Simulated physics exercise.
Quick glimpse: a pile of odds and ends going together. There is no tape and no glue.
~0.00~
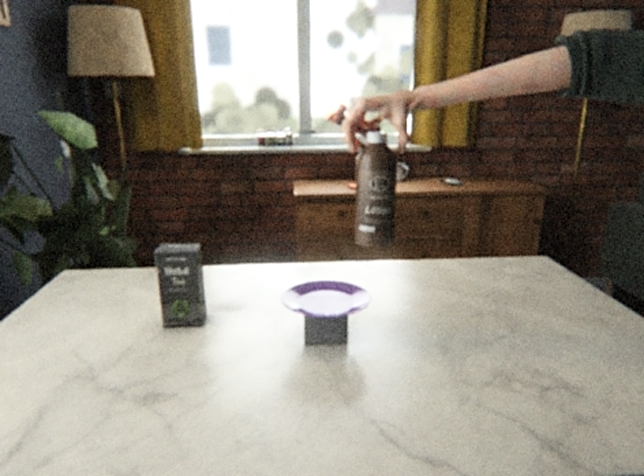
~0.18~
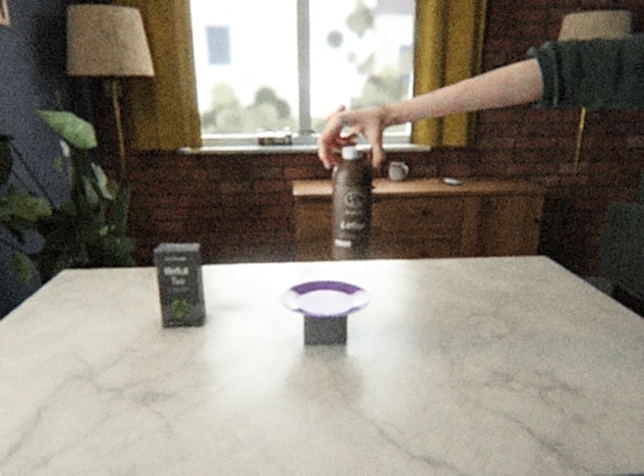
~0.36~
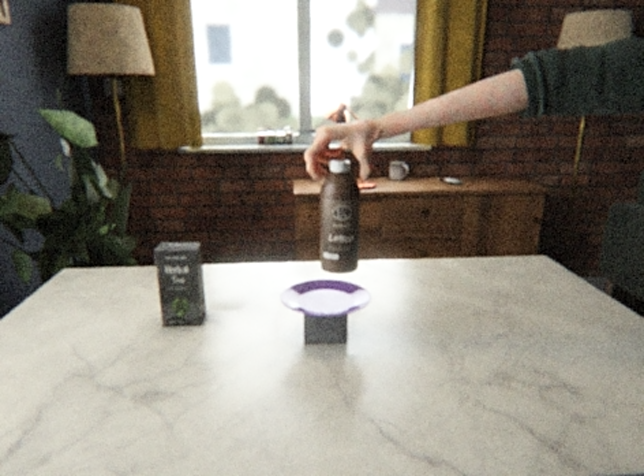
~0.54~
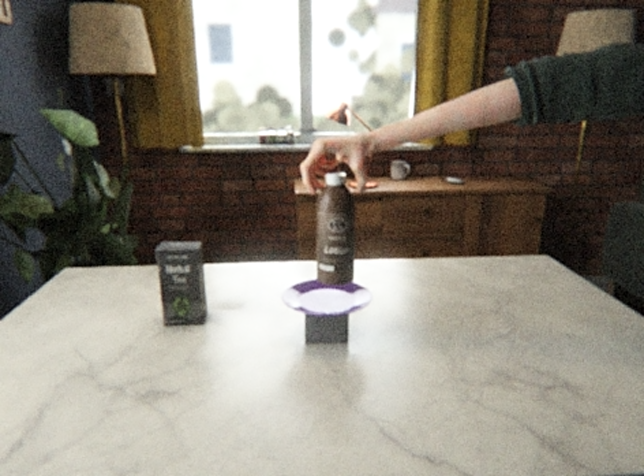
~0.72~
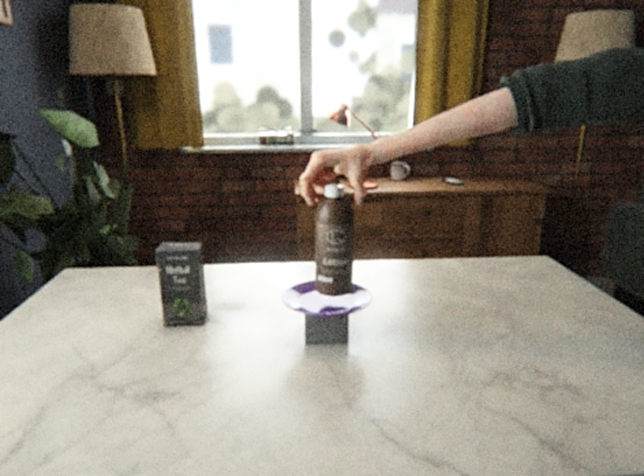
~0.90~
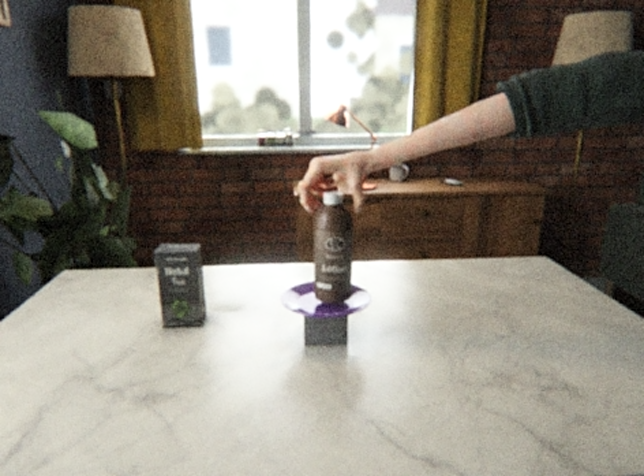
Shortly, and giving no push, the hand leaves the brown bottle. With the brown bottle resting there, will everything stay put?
Yes, everything stays put.
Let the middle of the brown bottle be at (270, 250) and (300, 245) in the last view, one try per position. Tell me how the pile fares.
The pile tips over in the first case, then in the second case it remains stable.
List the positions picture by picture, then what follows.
Coming down; brown bottle (376, 189); grey block (325, 321), in the first frame.
Coming down; brown bottle (352, 204); black carton (181, 285), in the second frame.
Coming down; brown bottle (340, 216); purple plate (326, 299), in the third frame.
Coming down; brown bottle (336, 228); grey block (326, 320), in the fourth frame.
Coming down; brown bottle (334, 240); black carton (183, 284), in the fifth frame.
In place under the hand; brown bottle (333, 247); purple plate (326, 300), in the sixth frame.
Around 1.20 s, nothing moves.
Around 1.60 s, brown bottle resting near (333, 247).
Finally (2.0 s), all 4 still in place. Final places as the last picture's camera would see them, brown bottle near (333, 247). The pile holds.
